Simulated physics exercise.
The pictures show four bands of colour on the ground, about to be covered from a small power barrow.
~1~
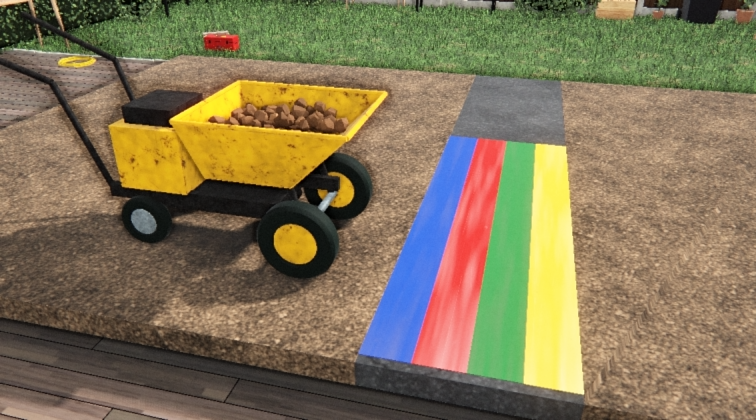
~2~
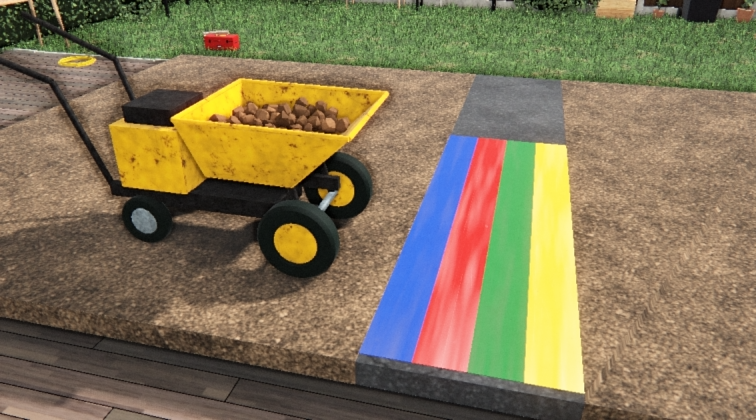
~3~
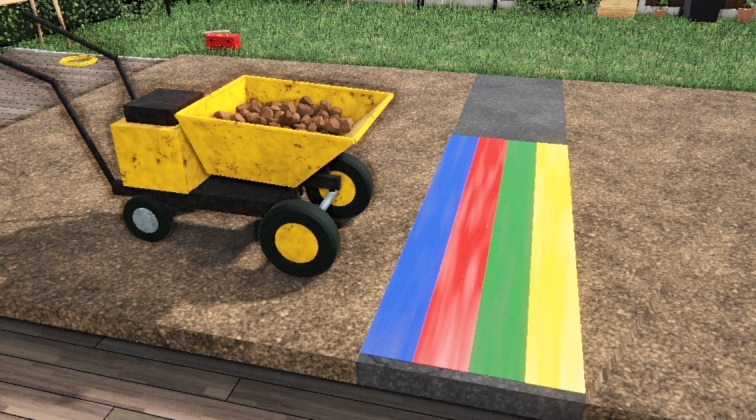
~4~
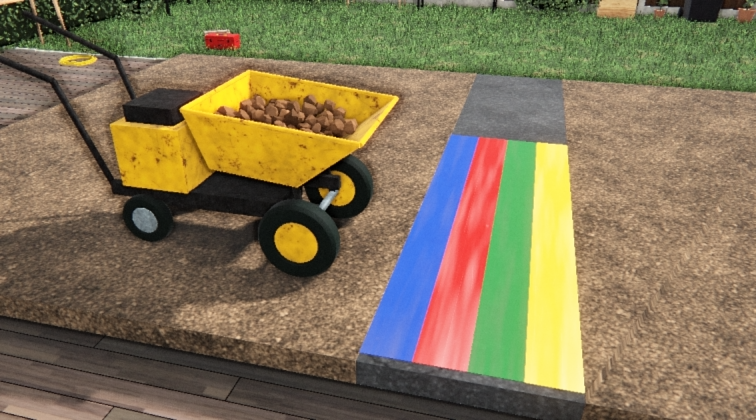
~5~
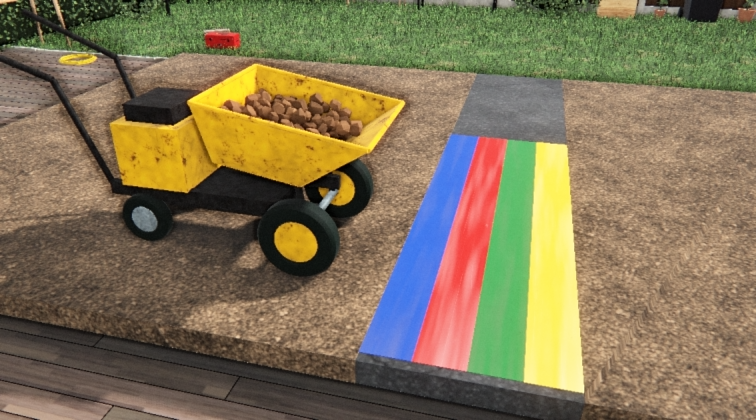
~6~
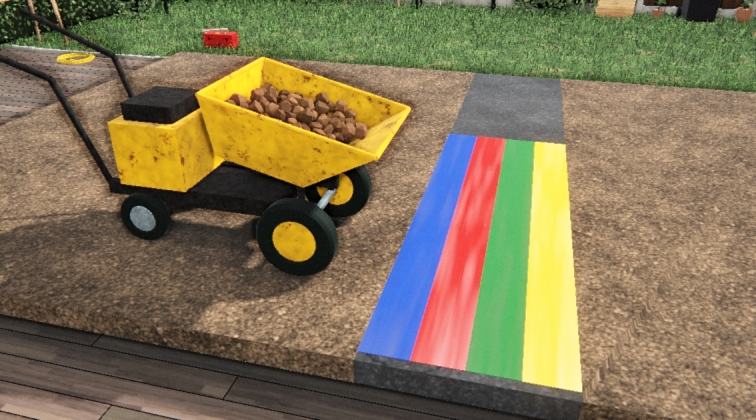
A yellow barrow's skip full of brown lumps tilts slightly rightward beside four coloured stripes.
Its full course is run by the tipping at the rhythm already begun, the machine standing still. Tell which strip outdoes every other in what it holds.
The red strip holds the most.
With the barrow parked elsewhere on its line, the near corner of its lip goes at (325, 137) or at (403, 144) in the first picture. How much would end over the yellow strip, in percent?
You'd get around 0 in a hundred, then 30 in a hundred.
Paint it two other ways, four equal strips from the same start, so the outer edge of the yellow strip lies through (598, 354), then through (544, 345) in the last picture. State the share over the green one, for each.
Roughly 20 percent first, then roughly 20 percent.
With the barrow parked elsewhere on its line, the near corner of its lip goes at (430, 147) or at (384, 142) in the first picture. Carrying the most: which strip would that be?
Place 1 - the strip in yellow; place 2 - the green strip.
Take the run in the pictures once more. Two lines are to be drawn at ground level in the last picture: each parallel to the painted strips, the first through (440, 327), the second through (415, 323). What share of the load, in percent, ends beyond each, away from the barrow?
Result, first then second: 50 %, 60 %.
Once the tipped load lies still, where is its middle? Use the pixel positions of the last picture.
Around (476, 259), give or take.
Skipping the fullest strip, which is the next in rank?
Second: The strip in green.
Shortly afterwards, skip tipped steeply; the whole lot in the skip.
Next, skip tipped right over; near two thirds in the skip; only a few over the blue strip; near a quarter over the red strip; a little over the green strip; only a few over the yellow strip.
Some moments later, skip tipped right over; near a third in the skip; only a few over the blue strip; near a third over the red strip; near a quarter over the green strip; a little over the yellow strip; only a few off the paint.
In the end, skip tipped right over; near a third in the skip; only a few over the blue strip; near a third over the red strip; near a quarter over the green strip; a little over the yellow strip; only a few off the paint.
